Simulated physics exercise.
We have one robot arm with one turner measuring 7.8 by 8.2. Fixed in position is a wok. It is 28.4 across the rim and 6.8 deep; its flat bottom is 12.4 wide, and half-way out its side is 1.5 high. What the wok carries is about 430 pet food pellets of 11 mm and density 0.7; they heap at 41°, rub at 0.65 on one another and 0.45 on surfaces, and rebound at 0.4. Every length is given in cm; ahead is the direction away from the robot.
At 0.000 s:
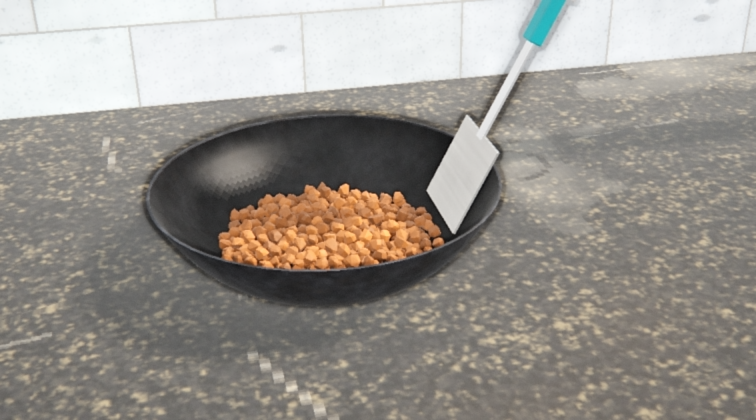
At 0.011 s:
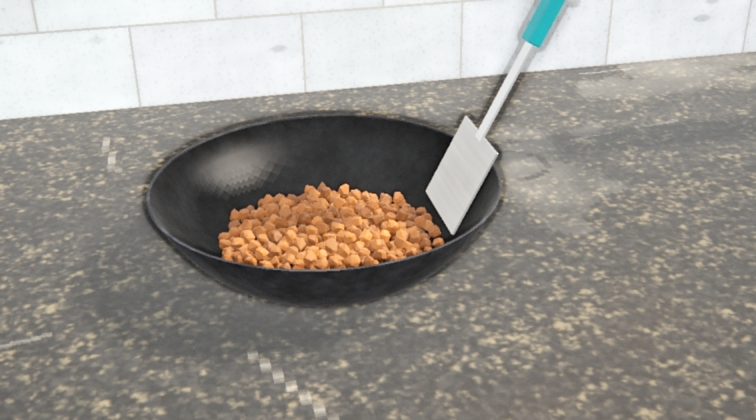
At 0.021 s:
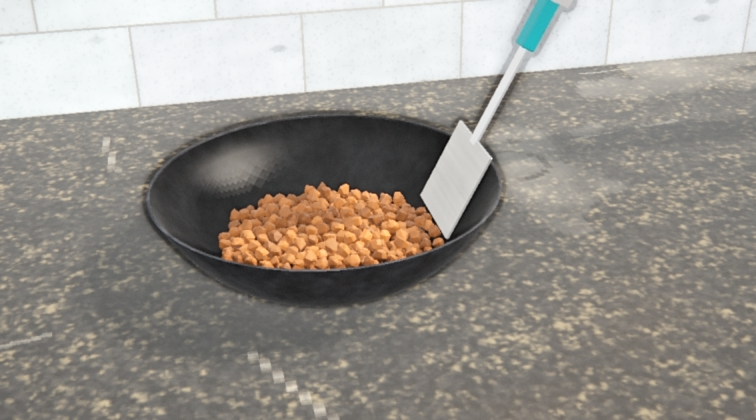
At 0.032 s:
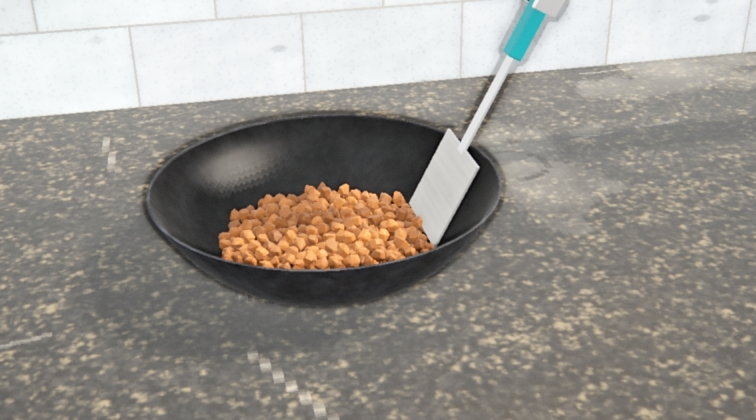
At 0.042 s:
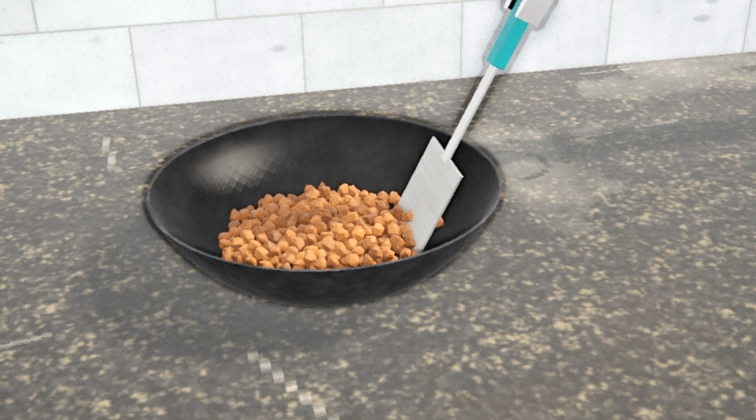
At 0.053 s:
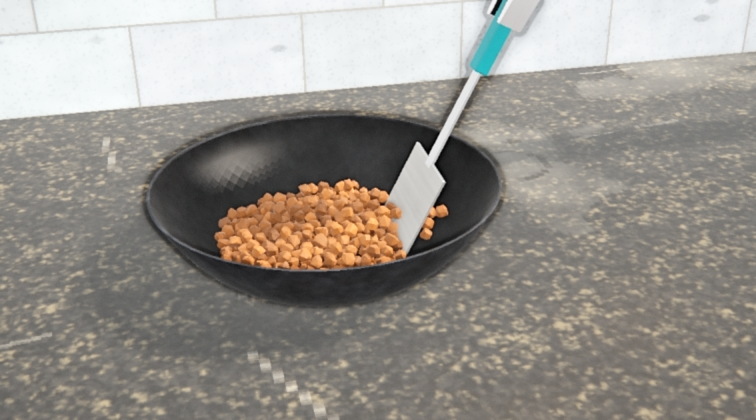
A black wok holding a heap of orange-brown chunks sits on a speckled grey-brown countertop before a white tiled wall, seen from above at an angle. A pale turner with a teal grip slants into the wok's right side. The turner starts still, then slides left and slightly down into the heap's right edge, nudging chunks, a few ending up behind its blade, while the camera stays fixed.
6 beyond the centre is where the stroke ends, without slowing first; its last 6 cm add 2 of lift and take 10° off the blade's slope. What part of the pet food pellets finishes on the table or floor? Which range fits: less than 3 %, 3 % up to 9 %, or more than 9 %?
The range that fits is 3 % up to 9 %.
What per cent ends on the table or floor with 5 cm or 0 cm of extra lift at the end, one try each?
Roughly 10 % and then 10 %.
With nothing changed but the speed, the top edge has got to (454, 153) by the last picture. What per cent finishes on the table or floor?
My guess is around 0 percent.
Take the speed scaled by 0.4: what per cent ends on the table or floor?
The share would be near 0 in a hundred.
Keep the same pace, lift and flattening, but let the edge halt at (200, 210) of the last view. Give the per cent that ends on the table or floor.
The share ending on the table or floor is about 45 per cent.
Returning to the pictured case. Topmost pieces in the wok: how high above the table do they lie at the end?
Top of the heap: Roughly 7.0 cm above the table top.
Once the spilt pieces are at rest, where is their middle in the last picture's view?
Resting centre: About (105, 280).
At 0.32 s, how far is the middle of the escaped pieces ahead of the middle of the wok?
Roughly 16 cm.
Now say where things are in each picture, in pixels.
In the first frame, turner top edge at (482, 133), sloping 63°; upper third of the load around (322, 233), from x 225 to 440, top at y 190; 431 in the wok.
In the second frame, turner top edge at (481, 134), sloping 63°; upper third of the load around (322, 233), from x 225 to 440, top at y 190.
In the third frame, turner top edge at (476, 138), sloping 63°; upper third of the load around (322, 233), from x 225 to 440, top at y 190.
In the fourth frame, turner top edge at (463, 147), sloping 63°; upper third of the load around (322, 233), from x 225 to 435, top at y 190.
In the fifth frame, turner top edge at (447, 156), sloping 63°; upper third of the load around (337, 229), from x 225 to 435, top at y 190.
In the sixth frame, turner top edge at (431, 161), sloping 63°; upper third of the load around (336, 226), from x 220 to 440, top at y 185; 431 in the wok.
By 0.08 s, sloping 63°, highest piece 8 above the table; 431 in the wok.
By 0.10 s, sloping 60°, highest piece 13 above the table; 429 in the wok, 2 on the blade or in flight.
By 0.32 s, sloping 53°, highest piece 31 above the table; 405 in the wok, 11 on the table or floor, 15 on the blade or in flight.
By 1.37 s, sloping 53°, highest piece 7 above the table; 405 in the wok, 26 on the table or floor.
Final count, 405 in the wok, 26 on the table or floor. That is 6 % on the table or floor.
